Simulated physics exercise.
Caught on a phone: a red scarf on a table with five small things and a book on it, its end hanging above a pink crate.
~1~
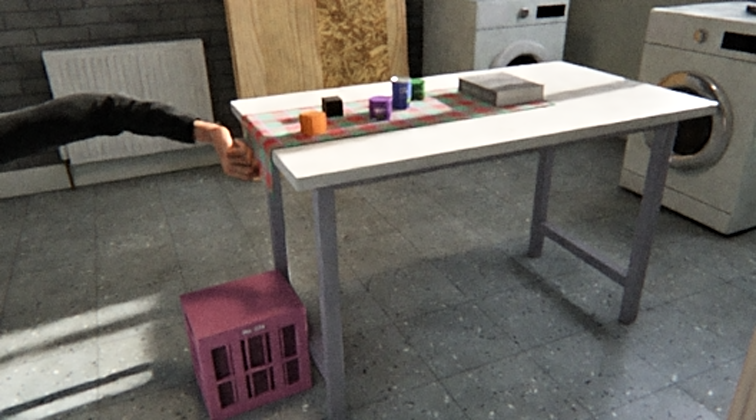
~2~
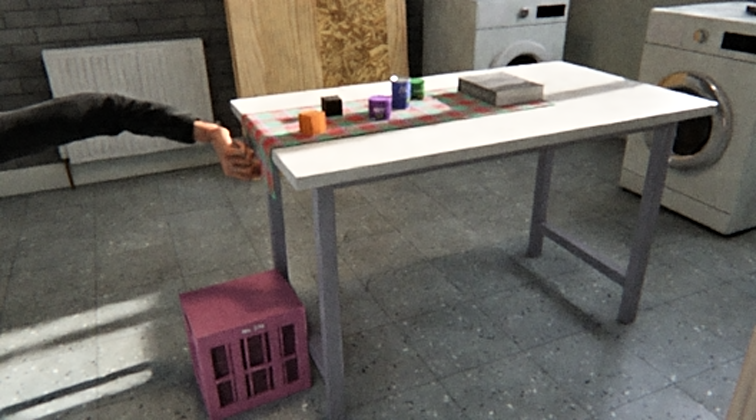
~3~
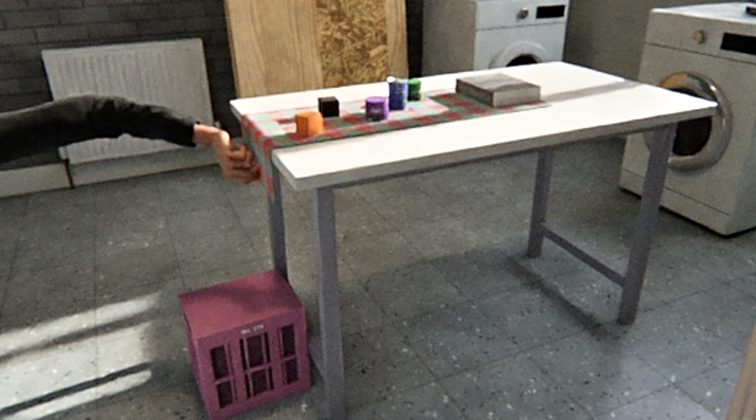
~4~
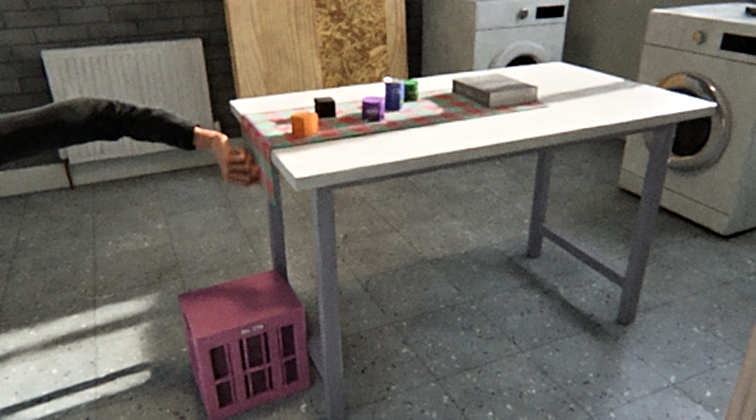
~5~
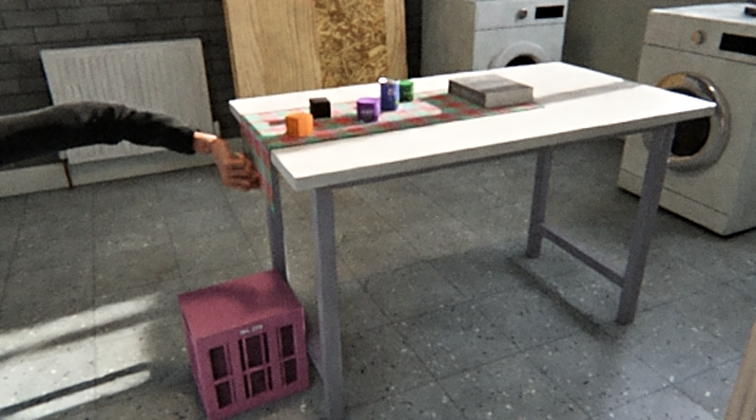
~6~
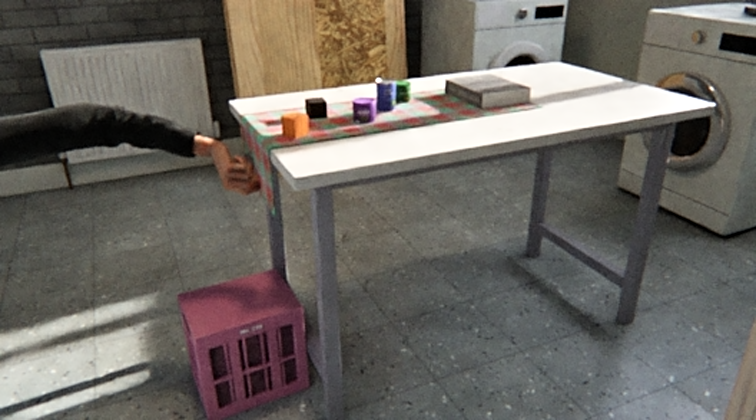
A hand at the left gripped the end of a red checked scarf on a white table and drew it slightly left, the small colored objects and grey book shifting along with it.
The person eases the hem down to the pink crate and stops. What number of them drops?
The table loses three.
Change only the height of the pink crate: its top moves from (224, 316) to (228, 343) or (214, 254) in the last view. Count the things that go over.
The count: 4 and 1.
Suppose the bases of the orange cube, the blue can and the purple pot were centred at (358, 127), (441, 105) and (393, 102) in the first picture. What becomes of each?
The orange cube drops off, the blue can stays on, the purple pot stays on.
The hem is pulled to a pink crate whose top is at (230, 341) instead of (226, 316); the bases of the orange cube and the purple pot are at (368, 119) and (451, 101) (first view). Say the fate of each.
The orange cube is carried off; the purple pot survives.
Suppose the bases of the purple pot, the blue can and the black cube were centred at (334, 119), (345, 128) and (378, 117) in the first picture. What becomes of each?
The purple pot falls, the blue can tumbles off, the black cube comes down.
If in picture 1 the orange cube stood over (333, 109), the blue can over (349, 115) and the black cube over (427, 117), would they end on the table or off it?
The orange cube drops off, the blue can drops off, the black cube holds on.
Soon after, hem near (264, 262); orange cube and black cube gone.
After that, hem on the crate; orange cube, black cube and purple pot gone.
In the end, hem on the crate; orange cube, black cube and purple pot gone. The count of fallen things is three.
